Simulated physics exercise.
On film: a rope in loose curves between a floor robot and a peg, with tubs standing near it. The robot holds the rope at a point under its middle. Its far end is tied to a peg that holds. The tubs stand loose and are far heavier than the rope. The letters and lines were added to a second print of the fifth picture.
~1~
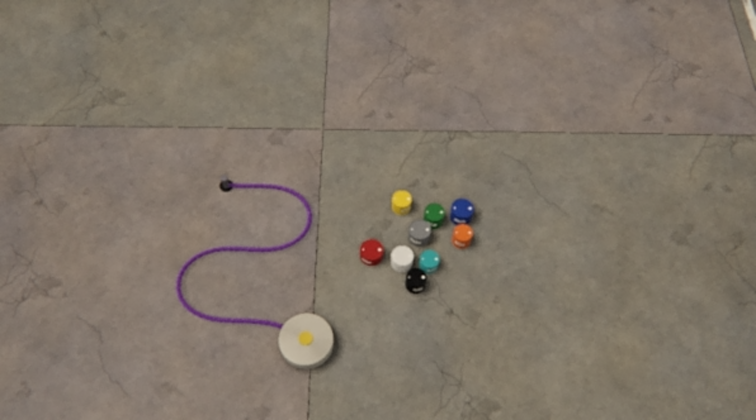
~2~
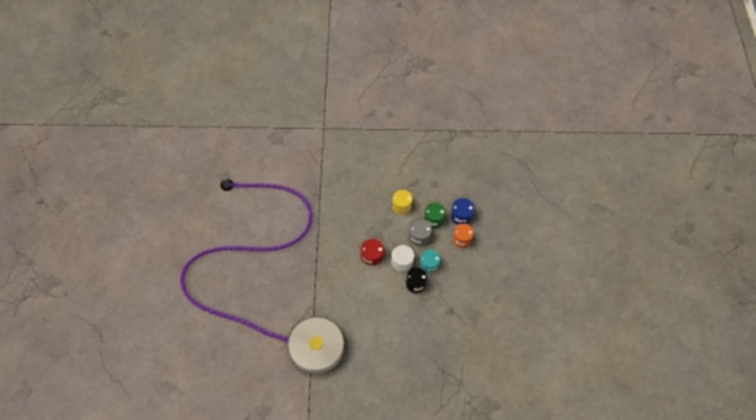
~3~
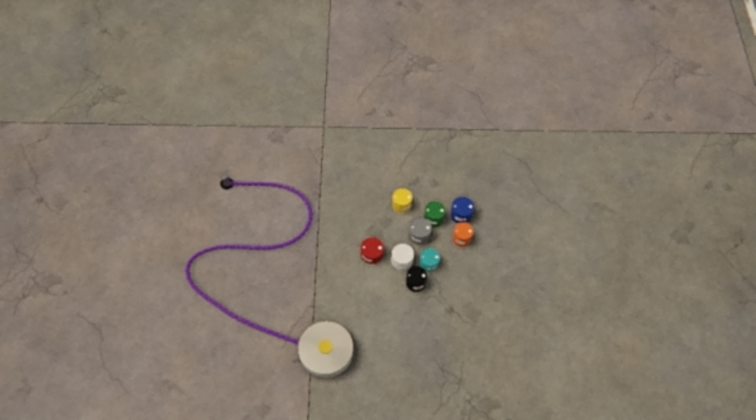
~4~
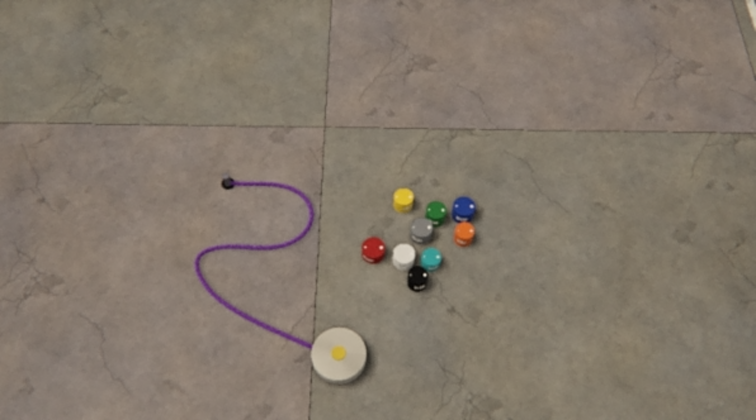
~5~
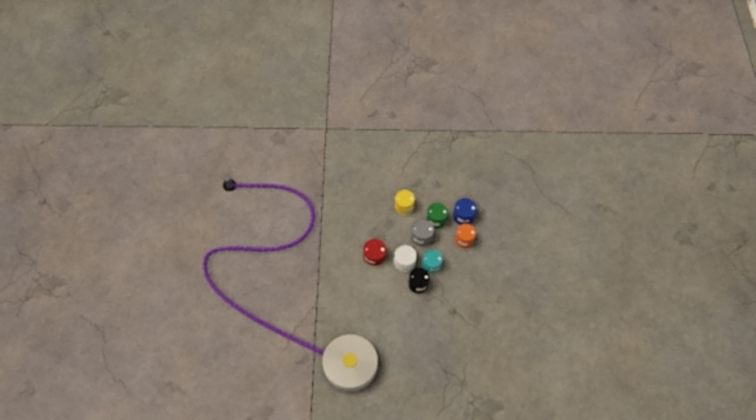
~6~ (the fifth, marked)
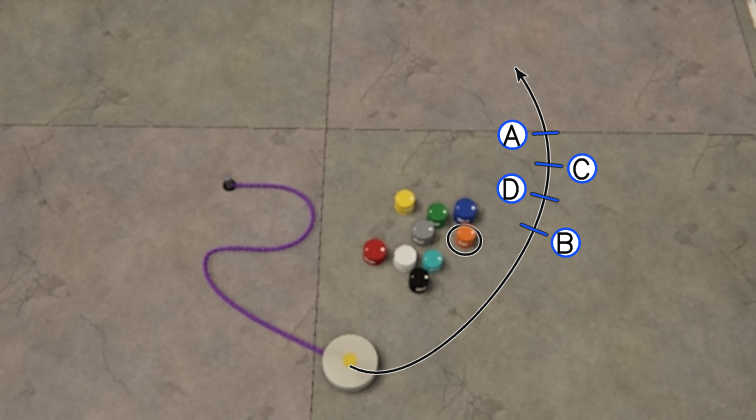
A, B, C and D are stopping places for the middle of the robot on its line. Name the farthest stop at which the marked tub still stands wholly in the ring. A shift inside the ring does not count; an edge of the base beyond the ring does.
All is well up to C.
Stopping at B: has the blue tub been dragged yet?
By then, no.
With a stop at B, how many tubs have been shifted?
The count is none.
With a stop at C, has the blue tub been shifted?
No.
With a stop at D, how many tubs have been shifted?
The count is none.
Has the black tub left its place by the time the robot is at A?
By then, yes.
On the copy, A at (546, 133); B at (534, 230); C at (549, 165); D at (545, 197); the ring at (464, 240); the route from (350, 366) via (530, 239) to (516, 68).
On C. First, robot (462, 326); orange tub (465, 236).
Then, robot (529, 240); orange tub (465, 236).
Finally, robot (550, 160); orange tub (465, 236); white tub (403, 256); black tub (418, 269); the orange tub is still in its ring.
By contrast, A drags the ringed tub to (453, 226); B is safe but short; D is safe but short.
